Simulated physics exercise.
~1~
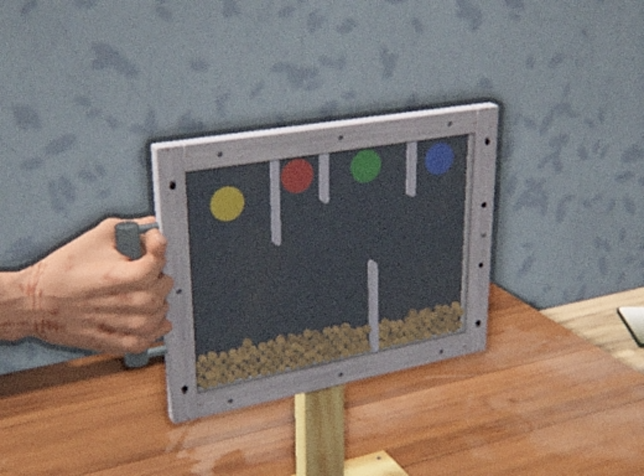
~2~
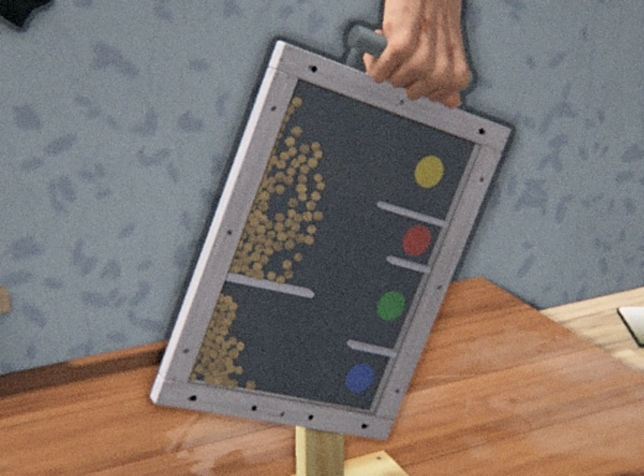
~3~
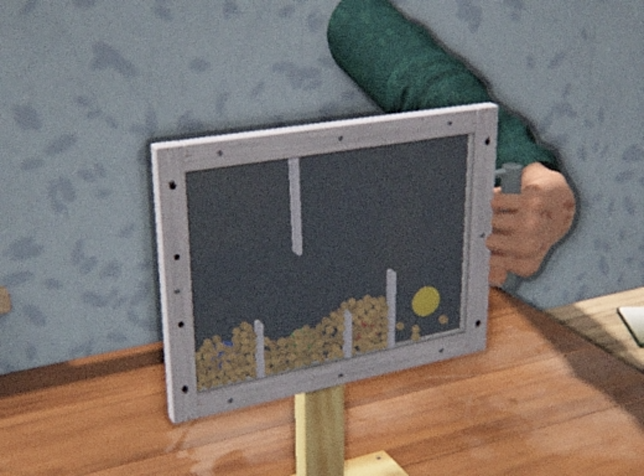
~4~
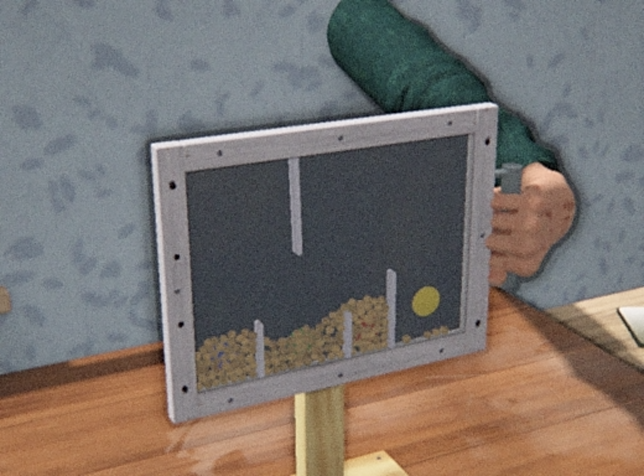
The clip shows a hand turning a framed, clear-faced case of small pale beads clockwise on its stand until it is upside down, the beads sliding across and settling along the dotted side, mostly covering the red, green and blue dots while yellow stays visible.
